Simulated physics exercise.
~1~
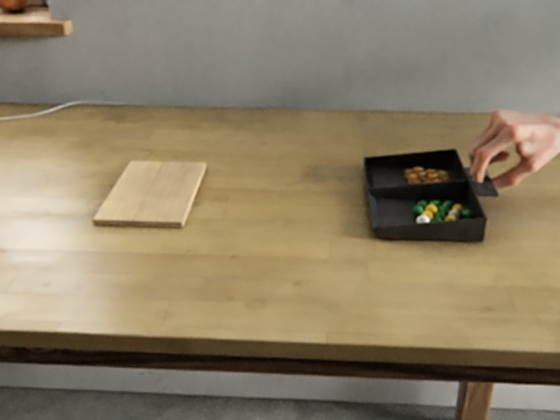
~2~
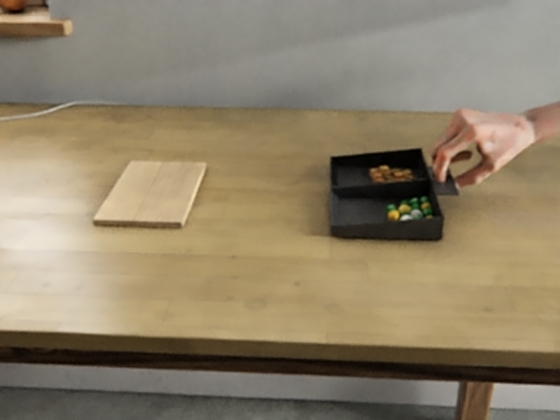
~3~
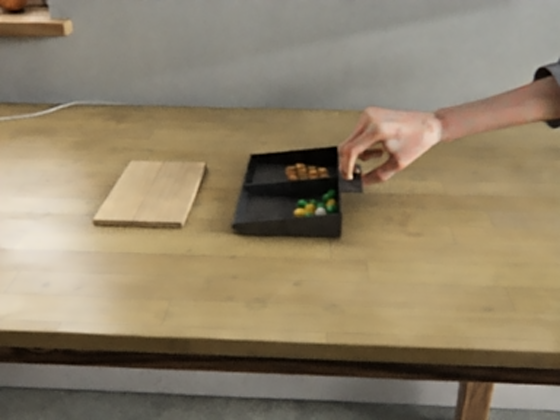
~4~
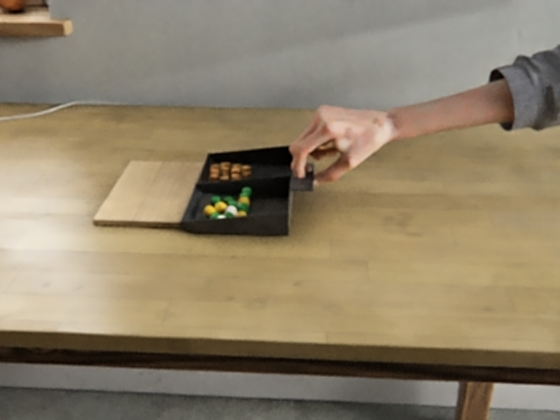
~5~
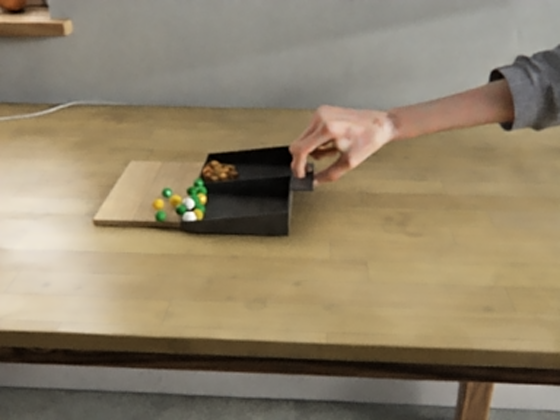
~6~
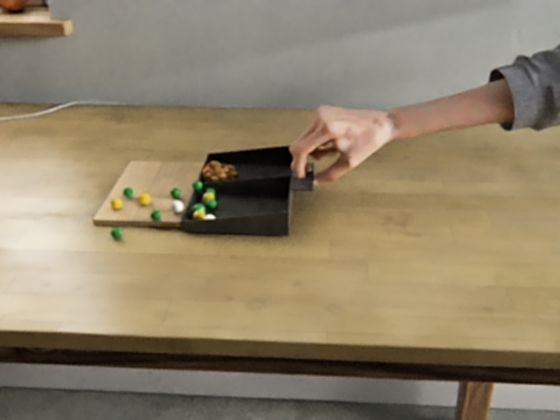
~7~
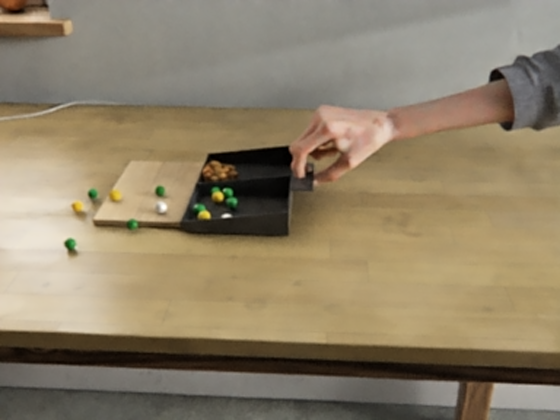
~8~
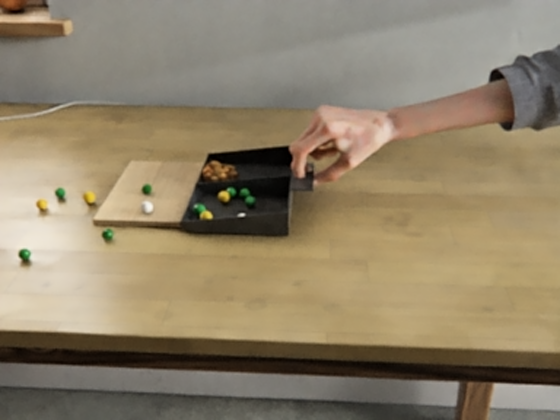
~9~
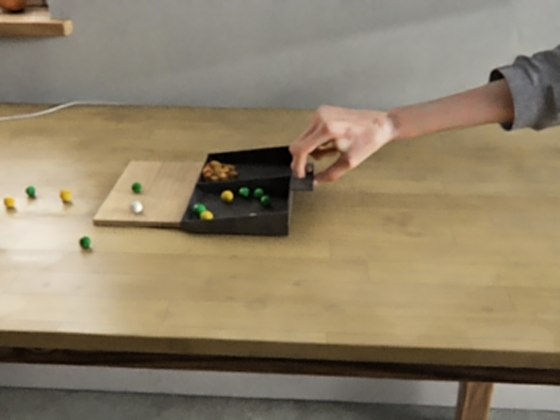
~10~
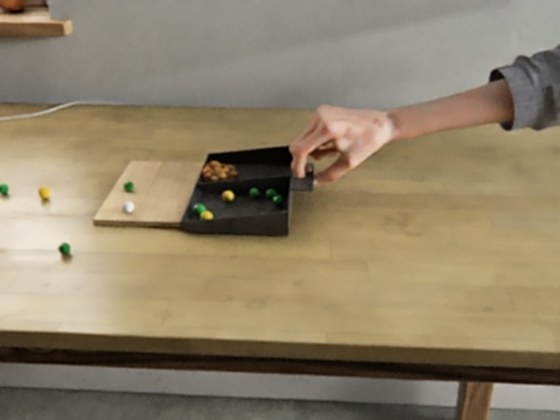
A black two-part tray, pushed by a hand at its right end, slides left along a wooden table towards a flat pale board. Small brown pieces sit in the farther section, and green, yellow and white beads sit in the nearer one. The tray stops against the board, and both groups shift forward to its front rim. Many of the beads spill over the rim, scattering across the board and rolling left onto the table. At the end, some beads remain in the tray, the brown pieces stay bunched inside near the front, and the hand still holds the tray.
